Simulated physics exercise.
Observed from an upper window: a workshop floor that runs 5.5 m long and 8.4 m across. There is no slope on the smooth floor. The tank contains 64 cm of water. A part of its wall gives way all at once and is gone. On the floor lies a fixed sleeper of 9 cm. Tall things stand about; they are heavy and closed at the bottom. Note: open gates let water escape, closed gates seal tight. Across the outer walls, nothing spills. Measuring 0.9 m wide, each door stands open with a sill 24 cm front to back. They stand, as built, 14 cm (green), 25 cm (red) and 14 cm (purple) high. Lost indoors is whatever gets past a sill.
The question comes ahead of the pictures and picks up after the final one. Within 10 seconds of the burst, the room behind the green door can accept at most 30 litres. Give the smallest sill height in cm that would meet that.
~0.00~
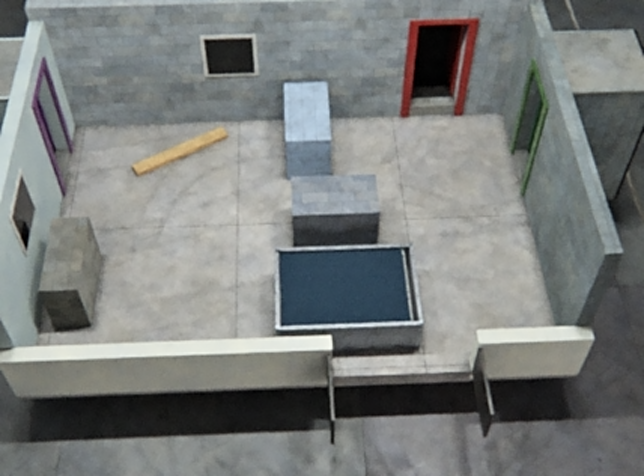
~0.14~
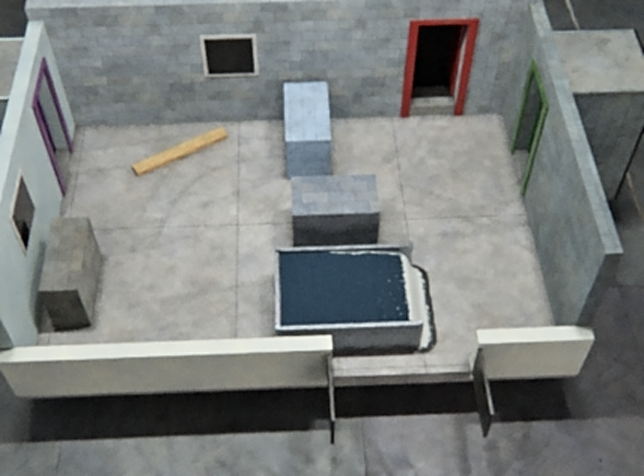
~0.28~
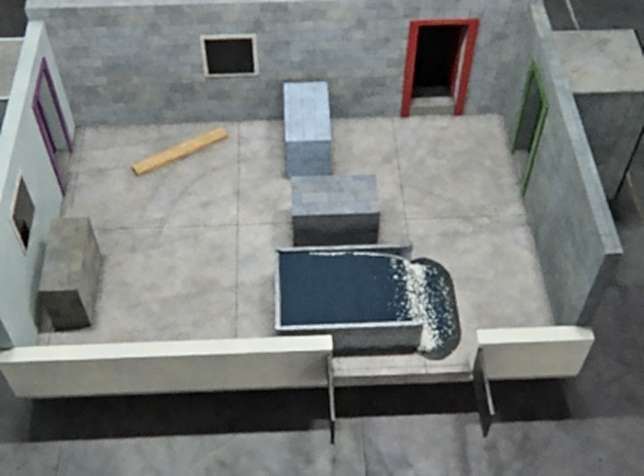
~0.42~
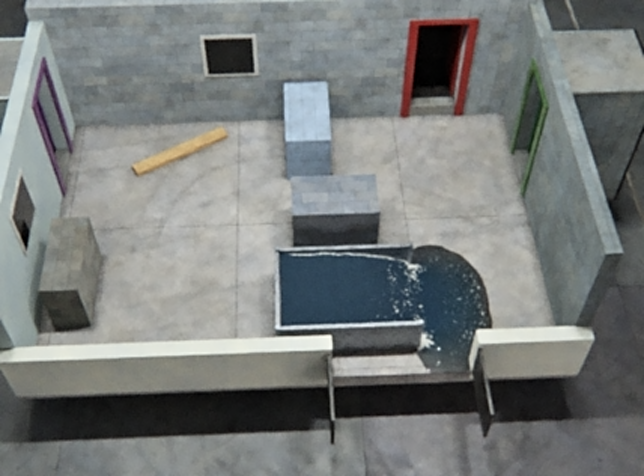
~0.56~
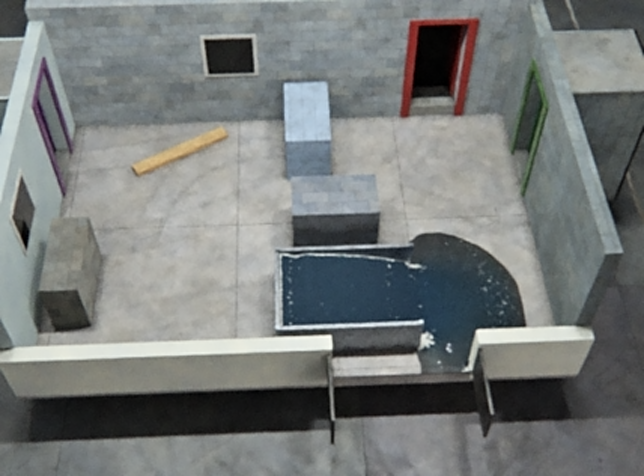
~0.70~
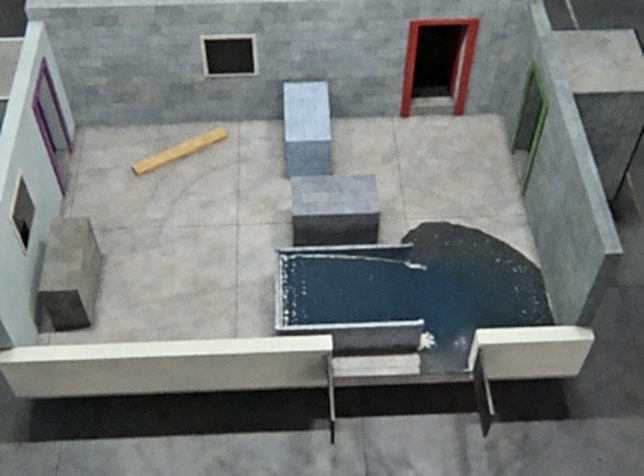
The sill would need to be about 7 cm high.
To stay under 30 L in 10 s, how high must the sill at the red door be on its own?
Red door, minimum about 14.0 cm.
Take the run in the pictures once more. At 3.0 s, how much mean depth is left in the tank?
Roughly 14 cm.
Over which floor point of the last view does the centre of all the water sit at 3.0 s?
(456, 270), roughly.
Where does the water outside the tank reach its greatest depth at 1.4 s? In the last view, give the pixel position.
Around (556, 354).
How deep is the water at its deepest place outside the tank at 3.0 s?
Max depth: Around 26 cm.
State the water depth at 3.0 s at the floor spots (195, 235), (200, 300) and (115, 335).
Respectively 0 cm, 0 cm and 0 cm.
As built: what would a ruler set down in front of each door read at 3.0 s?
In cm: Green 11, red 10, purple 0.
After 1.4 s water covers 15 % of the floor, deepest (46 cm) near (556, 354); it has not reached the green door.
After 3.0 s water covers 25 % of the floor, deepest (26 cm) near (499, 116); 11 cm at the green door, 0 litres in over its 14 cm sill.
After 10.0 s water covers 60 % of the floor, deepest (10 cm) near (538, 280); 10 cm at the green door, 0 litres in over its 14 cm sill.
At the green door as built, the water arrived by 1.7 s and peaked near 12 cm at 8.6 s.
With a sill of 5.5 cm, 52 litres would have come in within the 10 s; with 7.5 cm, 21 litres. So under 30 litres takes about 7 cm.
